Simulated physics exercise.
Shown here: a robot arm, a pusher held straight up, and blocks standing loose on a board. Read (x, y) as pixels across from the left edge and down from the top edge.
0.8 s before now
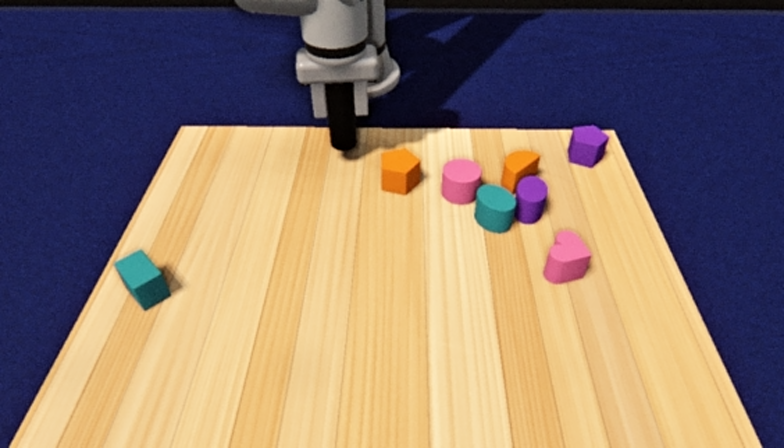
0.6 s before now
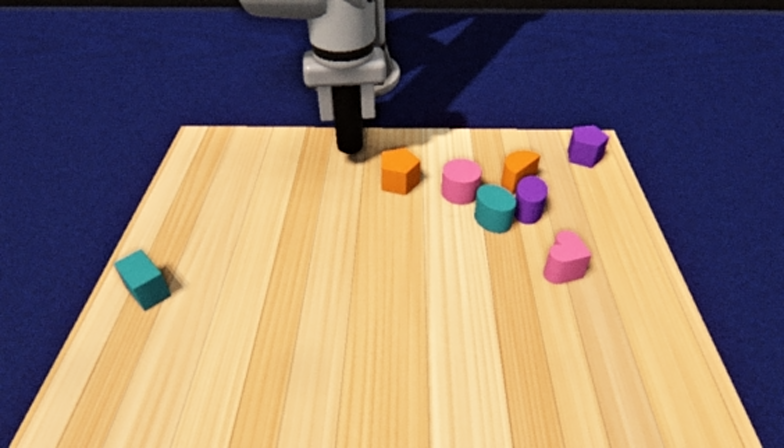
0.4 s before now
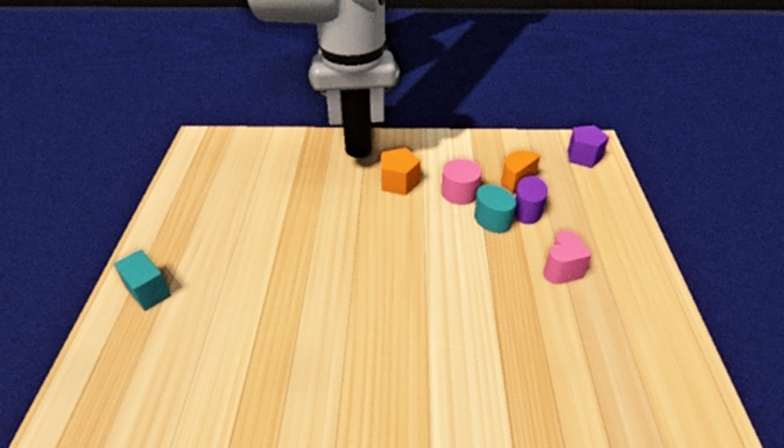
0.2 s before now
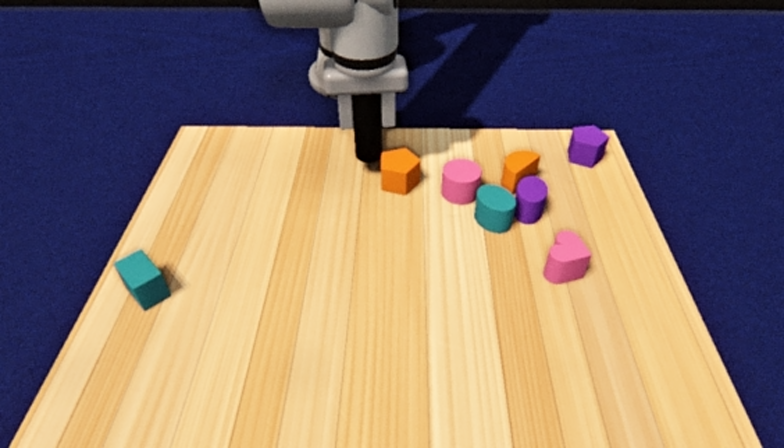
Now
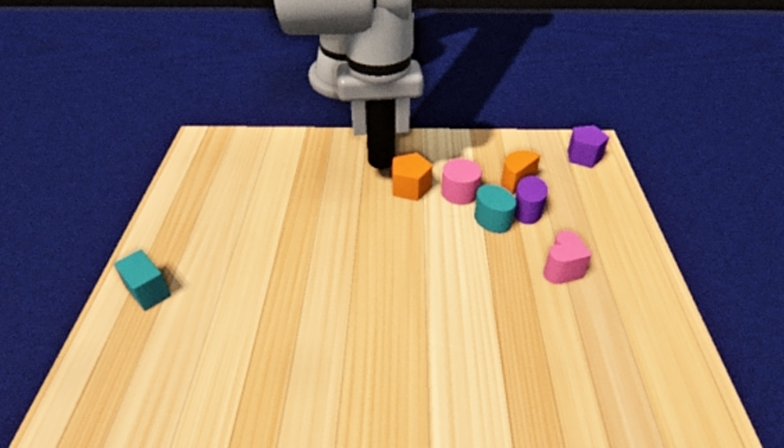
On a wooden board, a robot arm's black pusher slides right and nudges an orange block slightly.
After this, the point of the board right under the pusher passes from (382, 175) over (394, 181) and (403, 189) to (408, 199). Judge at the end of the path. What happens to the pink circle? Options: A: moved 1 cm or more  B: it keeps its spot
Correct choice: A.
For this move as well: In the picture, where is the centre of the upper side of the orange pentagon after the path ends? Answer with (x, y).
Its top centre is at about (443, 186).
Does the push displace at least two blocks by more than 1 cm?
My answer is yes.
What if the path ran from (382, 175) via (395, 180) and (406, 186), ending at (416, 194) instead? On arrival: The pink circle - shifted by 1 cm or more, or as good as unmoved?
Answer: Moved.
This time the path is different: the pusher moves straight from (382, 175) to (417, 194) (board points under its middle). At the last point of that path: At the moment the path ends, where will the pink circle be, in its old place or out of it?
The block you're asking about gets moved.
On the path given first. Halfway along, pusher (399, 171); orange pentagon (430, 175); pink circle (471, 171).
At the end, pusher (409, 185); orange pentagon (443, 186), turned 15° anticlockwise; pink circle (477, 172).
